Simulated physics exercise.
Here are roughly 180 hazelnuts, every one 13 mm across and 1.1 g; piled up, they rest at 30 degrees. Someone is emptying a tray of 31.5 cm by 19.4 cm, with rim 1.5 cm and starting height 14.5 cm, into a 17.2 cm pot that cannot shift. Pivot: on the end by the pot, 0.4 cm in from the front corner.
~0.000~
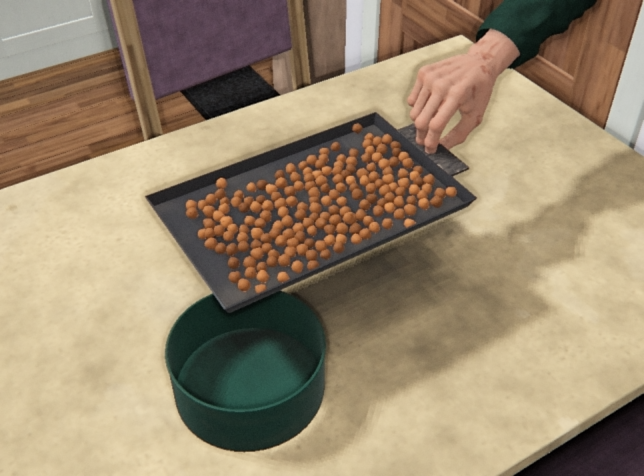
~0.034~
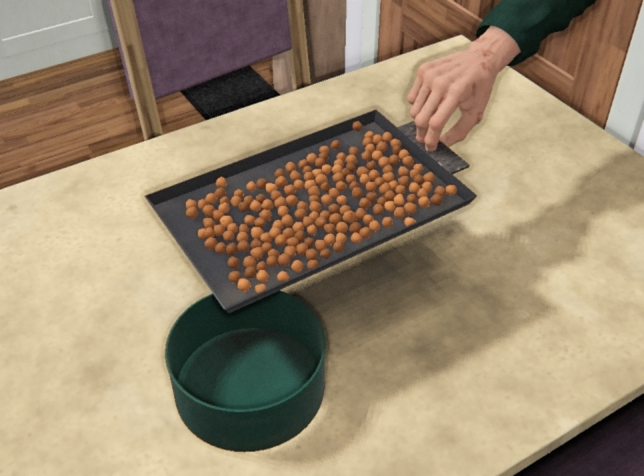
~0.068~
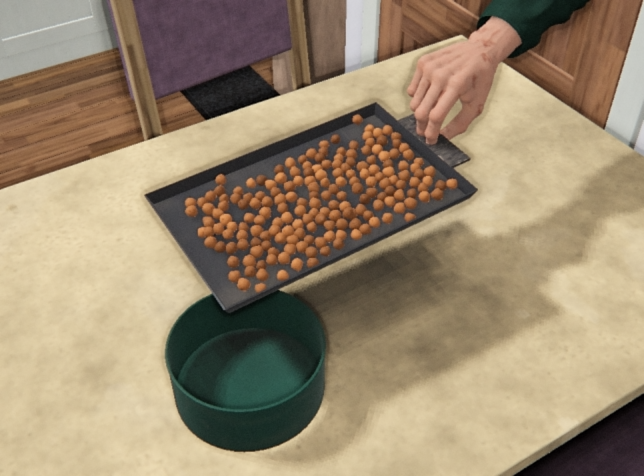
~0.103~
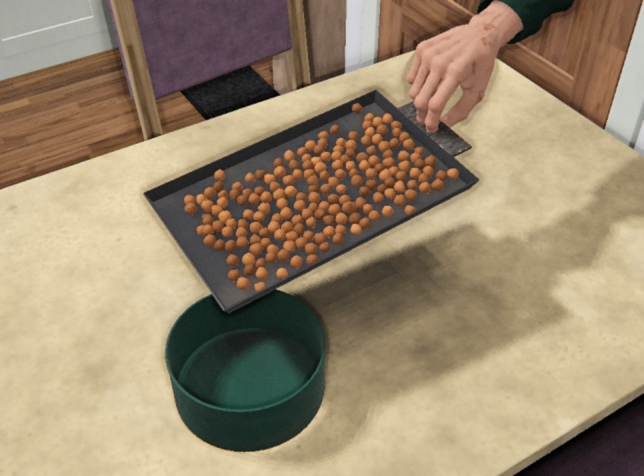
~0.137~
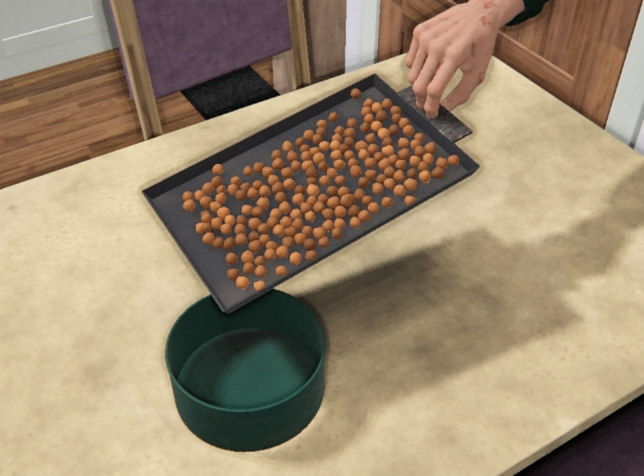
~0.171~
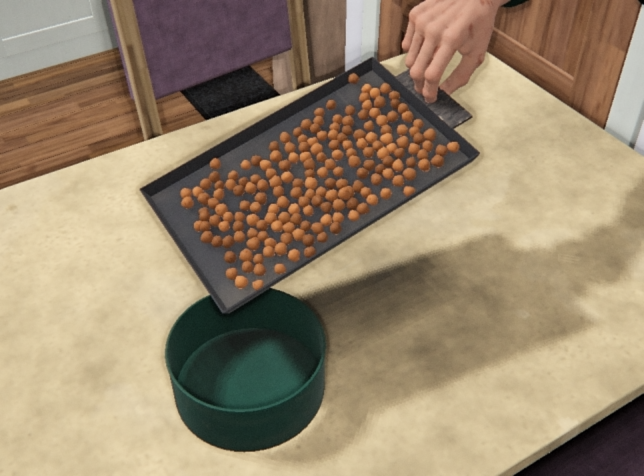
Small brown balls resting on a dark tray as a hand gradually raises its far right end above a green pot.
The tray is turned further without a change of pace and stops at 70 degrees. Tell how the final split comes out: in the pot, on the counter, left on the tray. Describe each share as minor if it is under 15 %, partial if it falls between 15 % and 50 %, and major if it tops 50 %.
Pot - partial; counter - major; left on the tray - minor.
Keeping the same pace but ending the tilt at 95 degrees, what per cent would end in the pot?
It would be near 25 per cent.
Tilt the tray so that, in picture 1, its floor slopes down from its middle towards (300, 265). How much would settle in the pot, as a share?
Roughly 55 percent of them.
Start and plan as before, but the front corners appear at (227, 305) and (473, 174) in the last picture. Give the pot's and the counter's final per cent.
In the pot: 75 per cent; on the counter: 25 per cent.
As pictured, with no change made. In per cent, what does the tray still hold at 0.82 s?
About 10% of the load.
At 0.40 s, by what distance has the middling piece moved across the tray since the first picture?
4 cm.
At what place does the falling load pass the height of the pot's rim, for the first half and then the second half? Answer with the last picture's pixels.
Around (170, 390), then (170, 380).
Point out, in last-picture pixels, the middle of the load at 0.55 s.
I reckon close to (215, 237).
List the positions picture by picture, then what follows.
Tray tilt 0 degrees, front corners at (228, 303) and (469, 197); middle of the pieces at (314, 201); pot at (246, 344), in the first picture.
Tray tilt 1 degrees, front corners at (228, 303) and (470, 195); middle of the pieces at (314, 200), in the second picture.
Tray tilt 2 degrees, front corners at (227, 303) and (470, 189); middle of the pieces at (314, 196), in the third picture.
Tray tilt 6 degrees, front corners at (227, 304) and (471, 178), lowest corner left front; middle of the pieces at (313, 190), in the fourth picture.
Tray tilt 10 degrees, front corners at (226, 304) and (472, 165), lowest corner left front; middle of the pieces at (312, 182), in the fifth picture.
Tray tilt 14 degrees, front corners at (225, 305) and (472, 152), lowest corner left front; middle of the pieces at (310, 175); pot at (246, 344). Its pace works out near 125 degrees a second, in the sixth picture.
After 0.40 s, tilt 43 degrees; the tray holds 100 %, the pot 0 %.
After 0.55 s, tilt 62 degrees; the tray holds 95 %, the pot 0 %.
After 0.82 s, tilt 70 degrees; the tray holds 10 %, the pot 15 %.
By 2.0 s all is still; pot 30 %, counter 70 %, tray 0 %.
